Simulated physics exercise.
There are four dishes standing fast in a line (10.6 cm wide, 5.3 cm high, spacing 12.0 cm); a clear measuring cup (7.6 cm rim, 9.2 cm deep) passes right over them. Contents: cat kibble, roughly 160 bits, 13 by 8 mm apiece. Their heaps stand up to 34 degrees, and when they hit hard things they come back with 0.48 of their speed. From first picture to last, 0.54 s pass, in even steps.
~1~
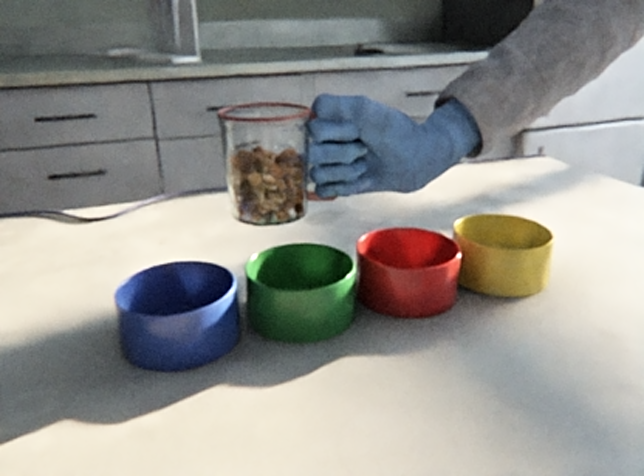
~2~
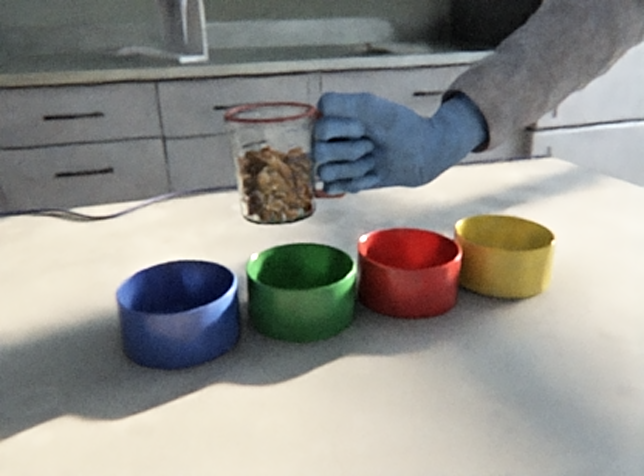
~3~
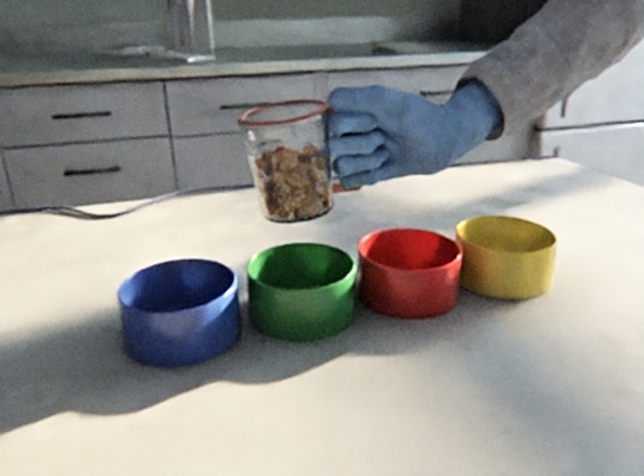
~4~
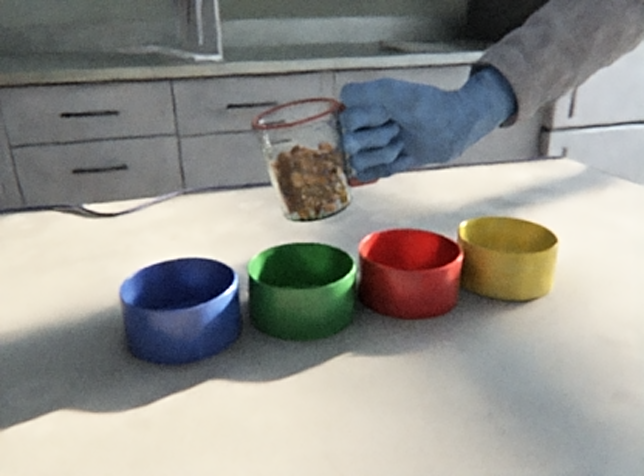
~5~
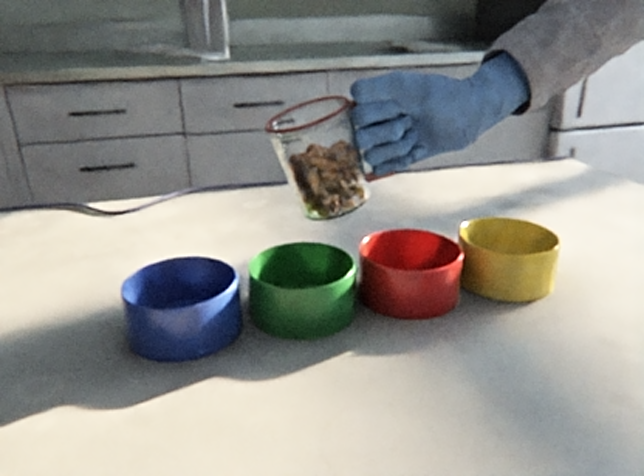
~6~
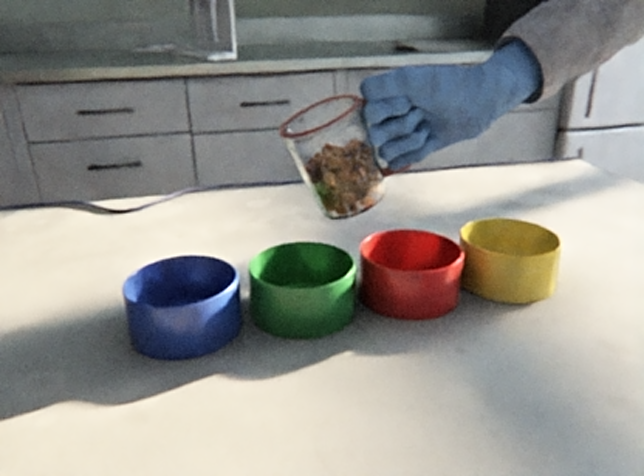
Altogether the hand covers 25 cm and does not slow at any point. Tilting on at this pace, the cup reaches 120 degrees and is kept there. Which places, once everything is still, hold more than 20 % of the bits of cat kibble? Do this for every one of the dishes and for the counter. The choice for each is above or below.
Red - above it, blue - below it, green - below it, yellow - below it, counter - above it.
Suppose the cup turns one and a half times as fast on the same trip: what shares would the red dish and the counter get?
Red: 70, counter: 20.
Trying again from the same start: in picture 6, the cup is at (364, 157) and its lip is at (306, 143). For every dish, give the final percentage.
Dish by dish: Red 60 per cent, blue 0 per cent, green 0 per cent, yellow 10 per cent.
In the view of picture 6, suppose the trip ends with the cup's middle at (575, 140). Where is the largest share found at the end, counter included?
The winner: Yellow.
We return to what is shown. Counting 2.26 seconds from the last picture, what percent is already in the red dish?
About 45 percent up to now.
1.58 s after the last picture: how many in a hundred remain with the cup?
100 %.
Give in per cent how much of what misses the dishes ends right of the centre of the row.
Share on that side: Roughly 100 %.
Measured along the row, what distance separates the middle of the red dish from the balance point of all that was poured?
About 3 cm to its right-hand side.
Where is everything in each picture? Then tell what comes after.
In the first frame, cup at (267, 164), tilt 0 degrees, lip at (220, 115), moved 0.0 cm; middle of the pieces at (270, 179); blue dish at (176, 286); green dish at (300, 265); red dish at (408, 247); yellow dish at (503, 231).
In the second frame, cup at (275, 163), tilt 2 degrees, lip at (227, 117), moved 0.7 cm; middle of the pieces at (278, 178).
In the third frame, cup at (291, 162), tilt 7 degrees, lip at (240, 121), moved 2.1 cm; middle of the pieces at (295, 176).
In the fourth frame, cup at (307, 161), tilt 12 degrees, lip at (254, 125), moved 3.6 cm; middle of the pieces at (312, 175).
In the fifth frame, cup at (322, 160), tilt 17 degrees, lip at (268, 129), moved 5.1 cm; middle of the pieces at (328, 173).
In the sixth frame, cup at (337, 159), tilt 23 degrees, lip at (282, 134), moved 6.5 cm; middle of the pieces at (344, 171); blue dish at (181, 280); green dish at (302, 264); red dish at (411, 250); yellow dish at (510, 237).
Then, 0.96 s after the last picture, tilt 68 degrees; cup holds 100 %.
Then, 1.58 s after the last picture, tilt 98 degrees; cup holds 100 %.
Then, 2.26 s after the last picture, tilt 120 degrees; cup holds 20 %, red 45 %, yellow 5 %.
In the end, red 60 %, blue 0 %, green 0 %, yellow 5 %, counter 35 %.
